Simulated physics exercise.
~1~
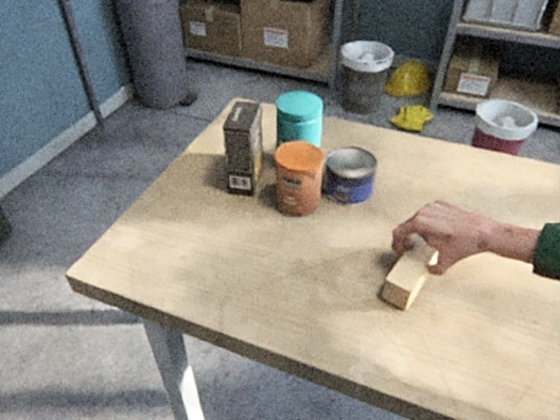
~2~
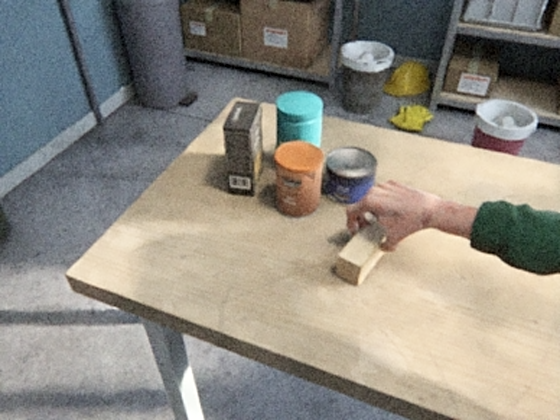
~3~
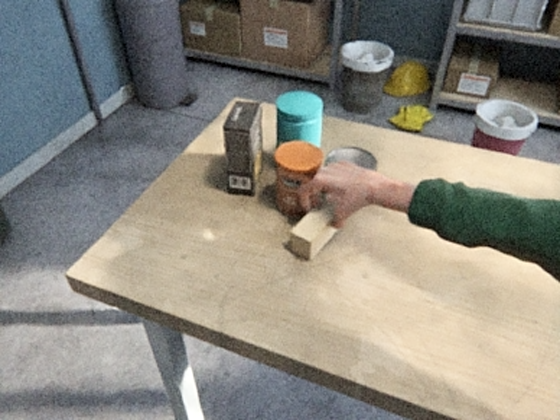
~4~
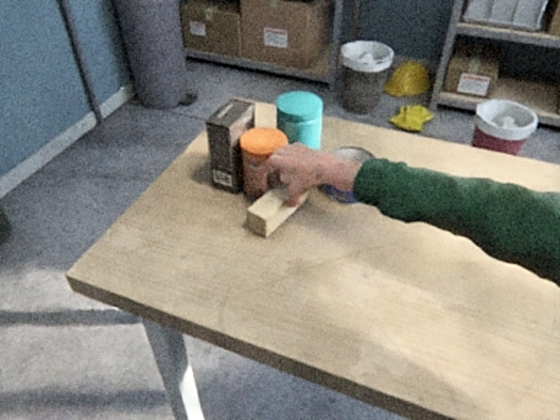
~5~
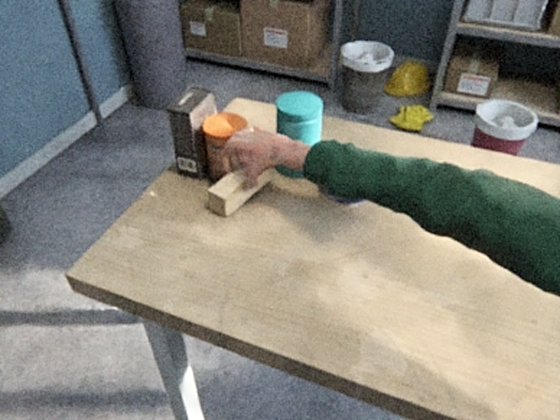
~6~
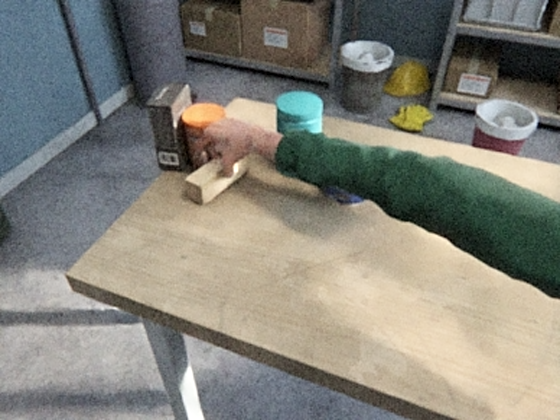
A hand in a green sleeve grips a small wooden block on a pale wooden table, seen from above at an angle in a storage room with shelves, boxes and buckets behind. Toward the back of the table stand a dark packet, an orange tin, a turquoise jar and a blue tub. The hand slides the block leftward and away from the viewer until it reaches the orange tin. The tin and the packet beside it then shift left together toward the table's far left edge. Both end upright there, while the jar and tub stay put.
